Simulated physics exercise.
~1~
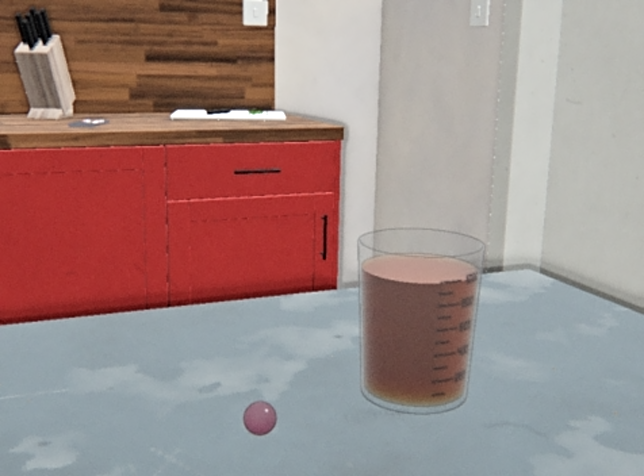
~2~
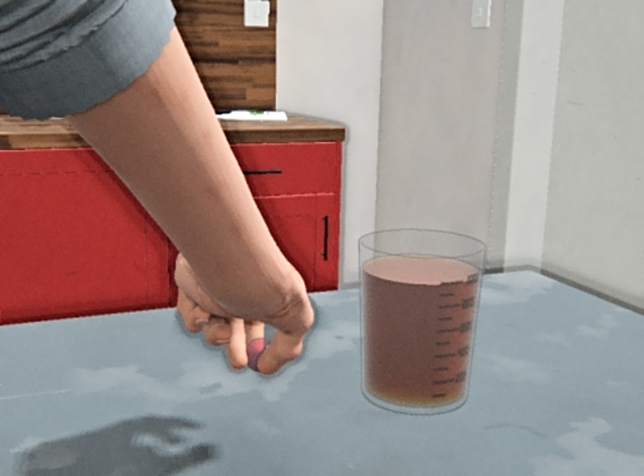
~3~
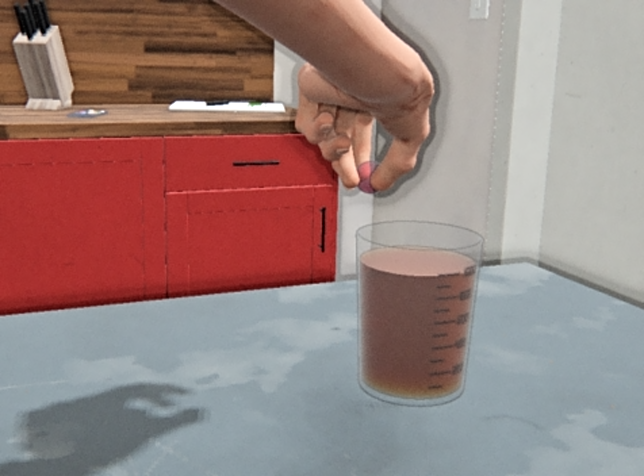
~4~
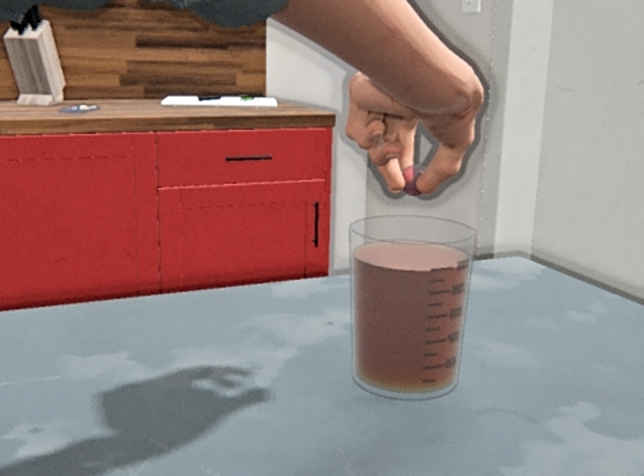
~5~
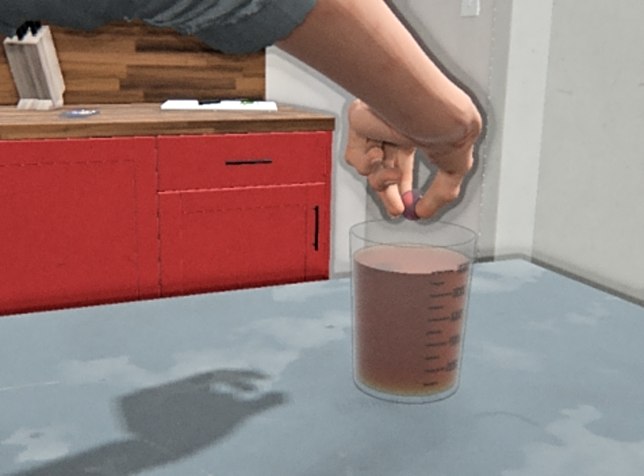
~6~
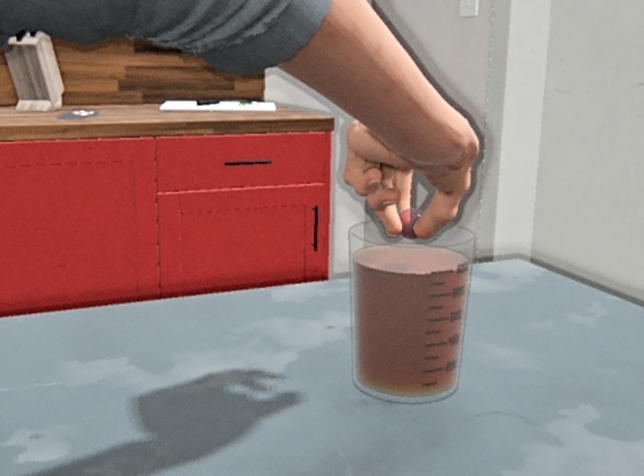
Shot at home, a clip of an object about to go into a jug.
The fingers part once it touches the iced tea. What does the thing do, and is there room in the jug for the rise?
In order: Iced tea: Goes under; jug: Holds it.
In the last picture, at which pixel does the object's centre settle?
Somewhere close to pixel (406, 361).
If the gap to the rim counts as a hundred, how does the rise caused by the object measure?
Around 10 %.
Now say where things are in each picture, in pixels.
In the first picture, the glass marble lies on the top at (259, 418); jug (417, 314) about three quarters full.
In the second picture, a hand picks up the glass marble at (260, 355); jug about three quarters full, surface at (421, 269).
In the third picture, the glass marble is carried over at (370, 178); jug (415, 307) about three quarters full.
In the fourth picture, the glass marble is above the jug at (415, 181); jug about three quarters full, surface at (411, 255).
In the fifth picture, the glass marble comes down at (414, 205); jug (409, 304) about three quarters full.
In the sixth picture, the glass marble is just over the surface at (412, 224); jug about three quarters full, surface at (411, 259).
A moment on, the glass marble enters the iced tea; the jug is about three quarters full.
Further on, the glass marble goes on down; the jug is about three quarters full.
When it is over, the glass marble rests at the bottom; the jug is about three quarters full; none went over.
